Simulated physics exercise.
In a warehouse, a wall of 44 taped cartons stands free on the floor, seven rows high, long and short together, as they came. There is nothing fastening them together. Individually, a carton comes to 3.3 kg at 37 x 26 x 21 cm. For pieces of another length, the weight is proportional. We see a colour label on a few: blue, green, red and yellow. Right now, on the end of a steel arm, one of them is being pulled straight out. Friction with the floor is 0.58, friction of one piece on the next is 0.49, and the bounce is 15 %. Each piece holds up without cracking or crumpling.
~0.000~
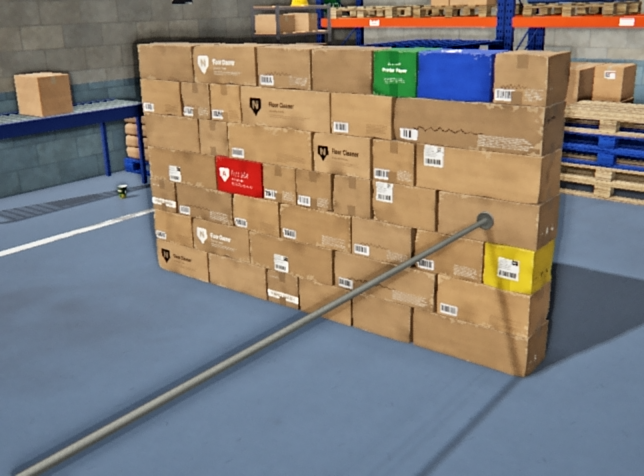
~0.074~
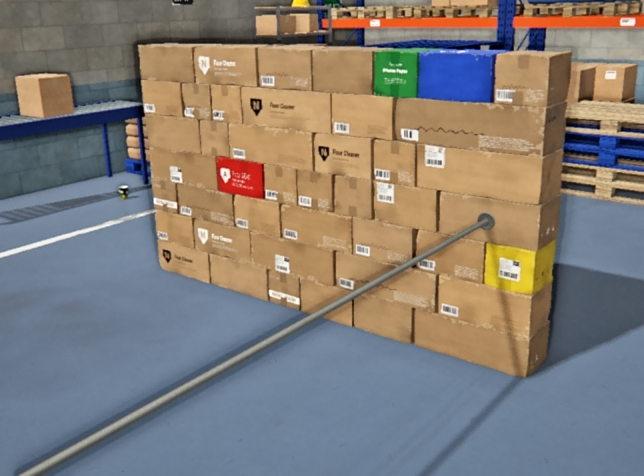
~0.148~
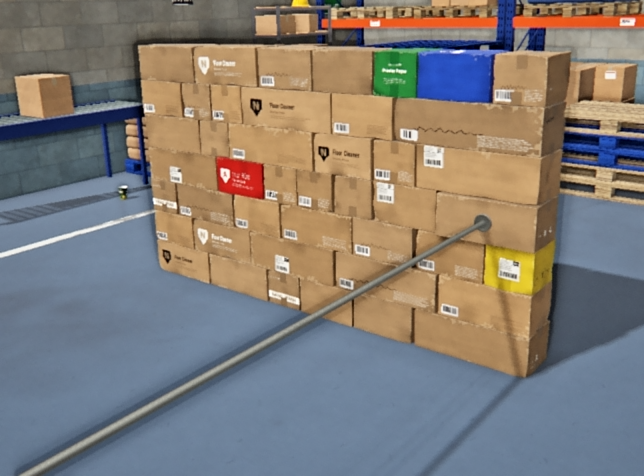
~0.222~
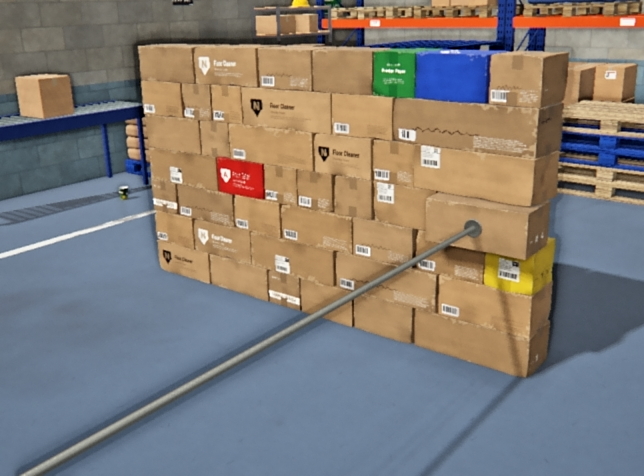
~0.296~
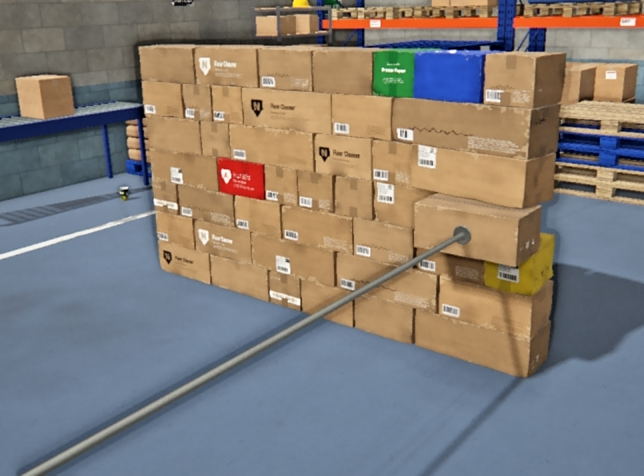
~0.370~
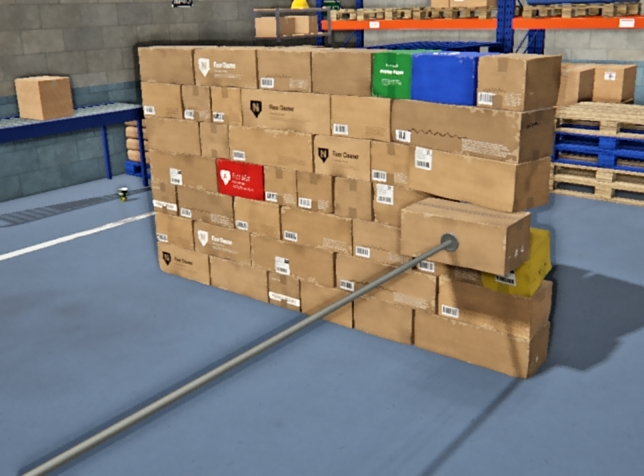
The clip shows a freestanding wall of taped cartons in a warehouse as a steel arm pulls one carton straight out near the right end; the yellow carton beneath it tilts and the upper cartons at that end shift slightly.
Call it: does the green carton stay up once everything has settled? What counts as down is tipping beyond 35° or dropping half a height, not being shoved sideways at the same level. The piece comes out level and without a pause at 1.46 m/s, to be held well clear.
Once settled, the green carton is down.
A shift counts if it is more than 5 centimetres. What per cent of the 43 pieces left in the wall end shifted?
Shifted share: 15 %.
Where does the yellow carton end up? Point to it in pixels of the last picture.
Near (481, 359).
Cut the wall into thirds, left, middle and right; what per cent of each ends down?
Going left to right, I get 0, 0 and 40 percent.
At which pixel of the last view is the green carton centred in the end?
It stops roughly at (543, 412).
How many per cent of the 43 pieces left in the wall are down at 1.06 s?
By that time it is 15 percent.
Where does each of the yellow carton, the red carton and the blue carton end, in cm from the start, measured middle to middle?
Shift in cm - yellow: 50; red: 0; blue: 190.
After 0.58 s, none of the 43 other cartons down, 6 disturbed; green carton leaning 3°; yellow carton leaning 12°.
After 1.06 s, 6 of the 43 other cartons down; green carton leaning 37°, 8 cm lower; yellow carton leaning 47°.
After 1.68 s, 6 of the 43 other cartons down; green carton leaning 54°, 30 cm lower; blue carton leaning 74°, 1.14 m lower.
After 2.28 s, 6 of the 43 other cartons down; green carton on its side; blue carton on its side.
At rest (3.1 s), 6 of the 43 other cartons down; green carton upside down; blue carton on its side; yellow carton on its side. As the last picture would show them, middles, green carton near (543, 413).
